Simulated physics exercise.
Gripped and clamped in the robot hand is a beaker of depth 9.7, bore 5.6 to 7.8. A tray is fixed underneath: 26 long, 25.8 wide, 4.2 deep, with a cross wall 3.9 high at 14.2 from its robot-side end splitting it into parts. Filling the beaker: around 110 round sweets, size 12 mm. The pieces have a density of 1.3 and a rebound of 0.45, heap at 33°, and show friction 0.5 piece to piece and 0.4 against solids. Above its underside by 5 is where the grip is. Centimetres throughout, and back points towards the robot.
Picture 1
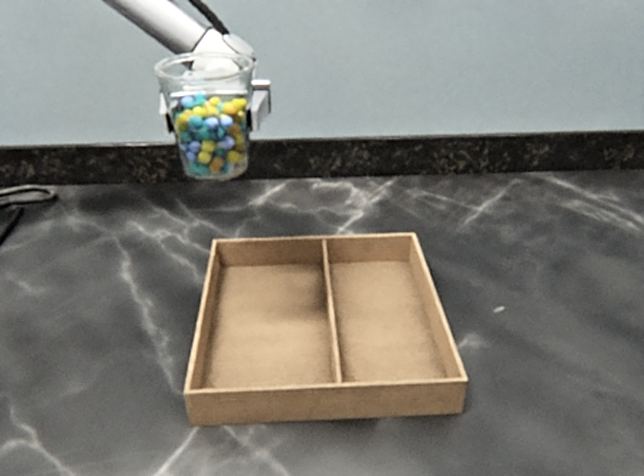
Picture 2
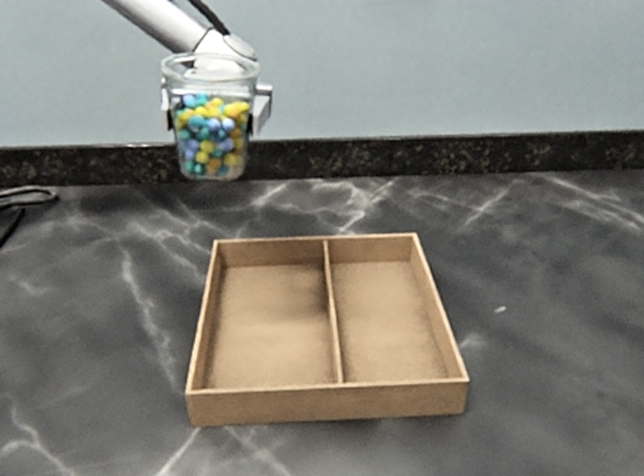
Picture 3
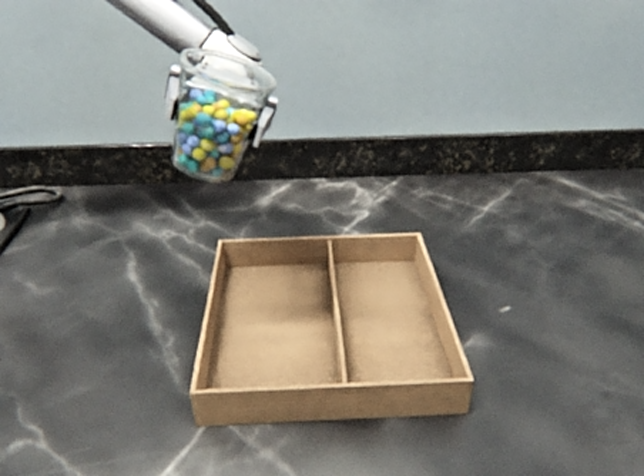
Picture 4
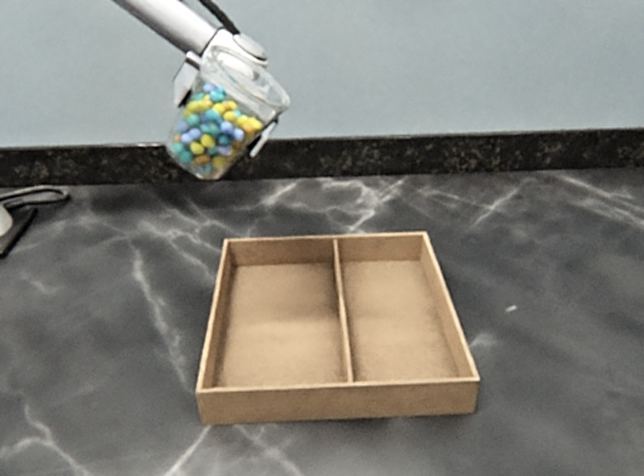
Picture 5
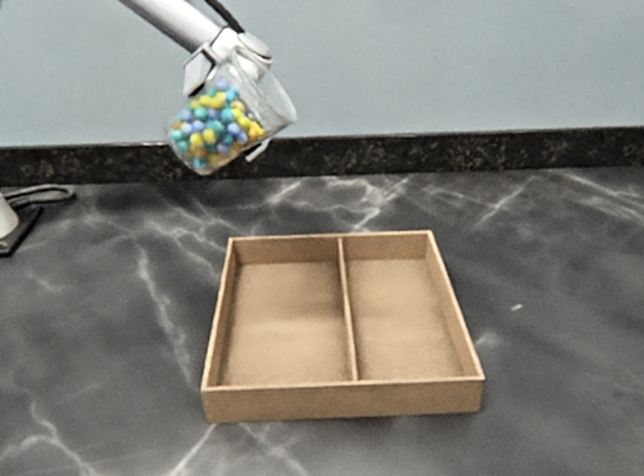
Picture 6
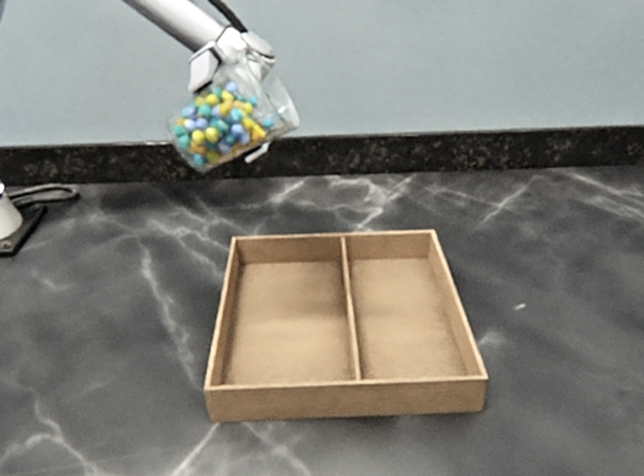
A robot arm steadily tilts a clear beaker of colourful round sweets above a divided tray.
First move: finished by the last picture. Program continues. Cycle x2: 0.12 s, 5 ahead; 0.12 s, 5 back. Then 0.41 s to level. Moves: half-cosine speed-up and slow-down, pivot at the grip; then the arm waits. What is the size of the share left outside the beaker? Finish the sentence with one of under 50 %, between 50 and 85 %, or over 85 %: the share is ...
The share is under 50 %.
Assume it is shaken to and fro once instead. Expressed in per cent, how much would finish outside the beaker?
20 %.
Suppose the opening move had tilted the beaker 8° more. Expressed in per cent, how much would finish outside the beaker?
In that case roughly 45 per cent.
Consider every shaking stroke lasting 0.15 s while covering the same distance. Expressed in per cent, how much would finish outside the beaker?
It would come to roughly 10 %.
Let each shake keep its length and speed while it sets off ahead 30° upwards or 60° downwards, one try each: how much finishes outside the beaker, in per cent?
Try one gives about 45 in a hundred, try two about 0 in a hundred.
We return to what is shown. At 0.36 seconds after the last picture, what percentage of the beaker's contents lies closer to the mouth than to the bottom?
Roughly 35 per cent.
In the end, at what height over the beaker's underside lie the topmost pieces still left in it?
Height at rest: Approx. 6.5 cm.
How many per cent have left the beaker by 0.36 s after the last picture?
I'd say some 15 percent.
Then, 0.36 s on, tilted 58° forward, highest piece 27 above the table; 95 in the beaker, 1 in the robot-side part, 1 in the far-side part, 17 in flight or on a rim.
Then, 0.71 s on, tilted 23° forward, highest piece 29 above the table; 85 in the beaker, 12 in the robot-side part, 12 in the far-side part, 4 on the table or floor, 1 in flight or on a rim.
Then, 1.09 s on, level, highest piece 28 above the table; 85 in the beaker, 13 in the robot-side part, 12 in the far-side part, 4 on the table or floor.
Then, 2.14 s on, level, highest piece 28 above the table; 85 in the beaker, 13 in the robot-side part, 12 in the far-side part, 4 on the table or floor.
In the end, 85 in the beaker, 13 in the robot-side part, 12 in the far-side part, 4 on the table or floor. That is 25 % outside the beaker.
